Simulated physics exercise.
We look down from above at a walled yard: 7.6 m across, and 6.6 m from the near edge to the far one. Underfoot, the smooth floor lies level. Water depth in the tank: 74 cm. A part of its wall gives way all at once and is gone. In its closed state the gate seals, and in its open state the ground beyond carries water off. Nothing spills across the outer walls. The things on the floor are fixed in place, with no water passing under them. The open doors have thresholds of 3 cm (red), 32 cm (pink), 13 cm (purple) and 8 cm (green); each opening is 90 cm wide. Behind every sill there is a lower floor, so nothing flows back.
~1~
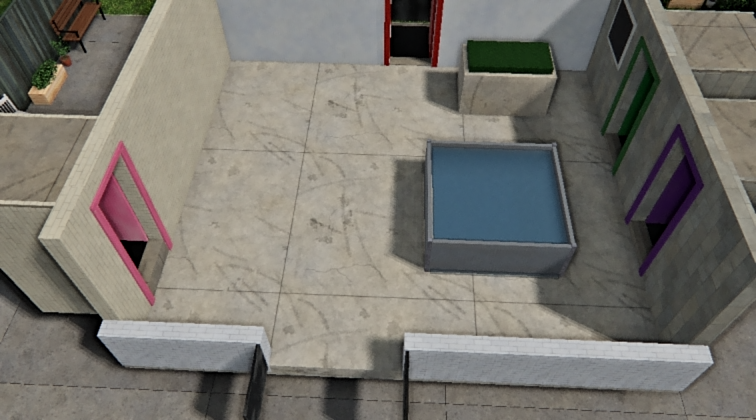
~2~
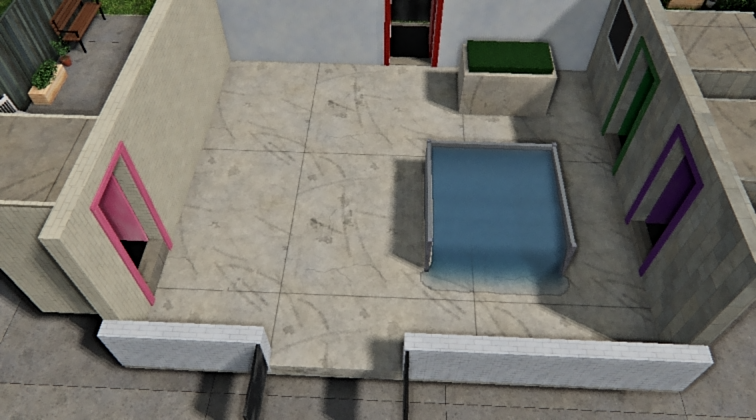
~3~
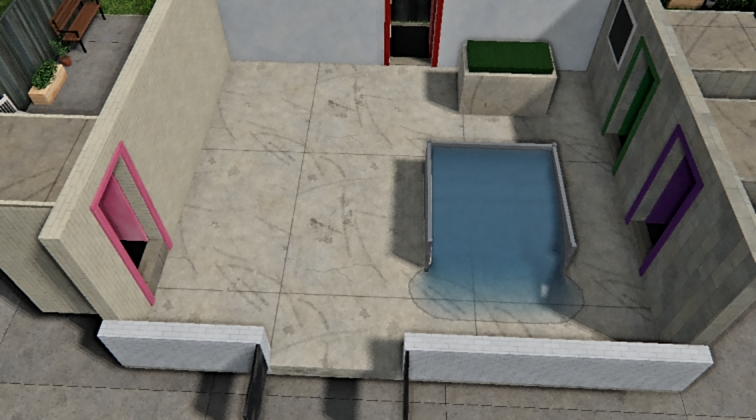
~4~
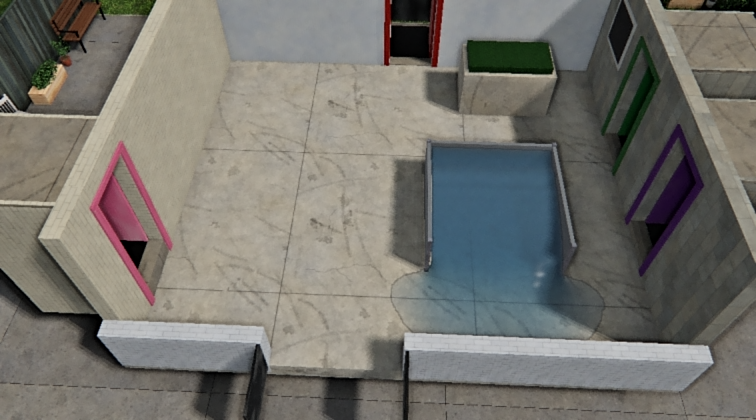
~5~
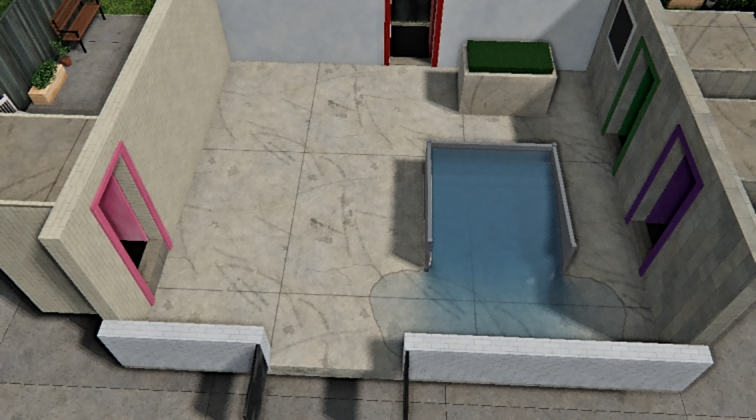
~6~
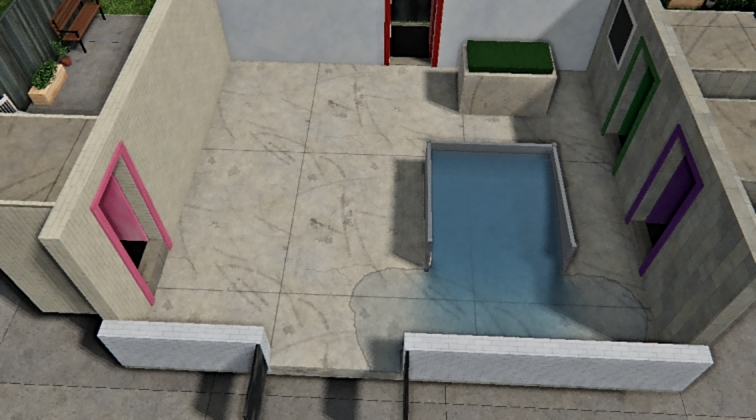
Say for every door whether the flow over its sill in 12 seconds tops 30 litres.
Result: Red door - falls short; pink door - falls short; purple door - falls short; green door - falls short.
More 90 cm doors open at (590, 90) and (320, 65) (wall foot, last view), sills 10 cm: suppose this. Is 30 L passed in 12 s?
Taking them in order, the first gets enough and the second too little.
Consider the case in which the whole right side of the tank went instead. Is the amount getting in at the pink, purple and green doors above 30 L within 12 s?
Door by door - pink: Within bounds, purple: Out of bounds, green: Out of bounds.
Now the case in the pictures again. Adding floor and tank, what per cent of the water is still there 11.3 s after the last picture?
That would be close to 84 per cent.
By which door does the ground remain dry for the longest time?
It's the red door.
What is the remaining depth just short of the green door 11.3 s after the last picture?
I'd put it at around 5.5 cm deep.
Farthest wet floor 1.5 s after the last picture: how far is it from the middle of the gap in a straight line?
Around 5.0 metres.
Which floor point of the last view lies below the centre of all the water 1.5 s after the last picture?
At roughly (498, 288).
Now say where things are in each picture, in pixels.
The first frame shows still water, 74 cm deep, in the tank at (495, 193).
In the second frame, the front is at (565, 280), 1.1 m from the gap at (496, 261); 0.5 m2 of floor is under water; 74 cm left at the back of the tank.
In the third frame, the front is at (577, 304), 1.4 m from the gap at (495, 263); 1.7 m2 of floor is under water; 74 cm left at the back of the tank.
In the fourth frame, water pours out at (495, 264) and has run 1.6 m, to (593, 322); typically 11 cm deep outside, 73 cm at the tank's back.
In the fifth frame, the front is at a hidden place, 2.1 m from the gap at (495, 265); 4.6 m2 of floor is under water; 65 cm left at the back of the tank.
In the sixth frame, water pours out at (495, 265) and has run 2.4 m, to a hidden place; typically 13 cm deep outside, 62 cm at the tank's back.
Then, 0.7 s after the last picture water covers 15 % of the floor and is deepest (54 cm) near (500, 359); red door not reached, pink door not reached, purple door not reached, green door not reached.
Then, 1.5 s after the last picture water covers 30 % of the floor and is deepest (52 cm) near (652, 366); red door not reached, pink door not reached, purple door 10 cm at the sill, 0 L in, green door not reached.
Then, 2.8 s after the last picture water covers 55 % of the floor and is deepest (27 cm) near (639, 365); red door not reached, pink door 18 cm at the sill, 0 L in, purple door 15 cm at the sill, 2 L in, green door 5 cm at the sill, 0 L in.
Then, 6.3 s after the last picture water covers 90 % of the floor and is deepest (17 cm) near (543, 73); red door 5 cm at the sill, 5 L in, pink door 7 cm at the sill, 0 L in, purple door 6 cm at the sill, 6 L in, green door 6 cm at the sill, 0 L in.
Then, 11.3 s after the last picture water covers 100 % of the floor and is deepest (8 cm) near (189, 192); red door 6 cm at the sill, 12 L in, pink door 4 cm at the sill, 0 L in, purple door 4 cm at the sill, 6 L in, green door 6 cm at the sill, 4 L in.
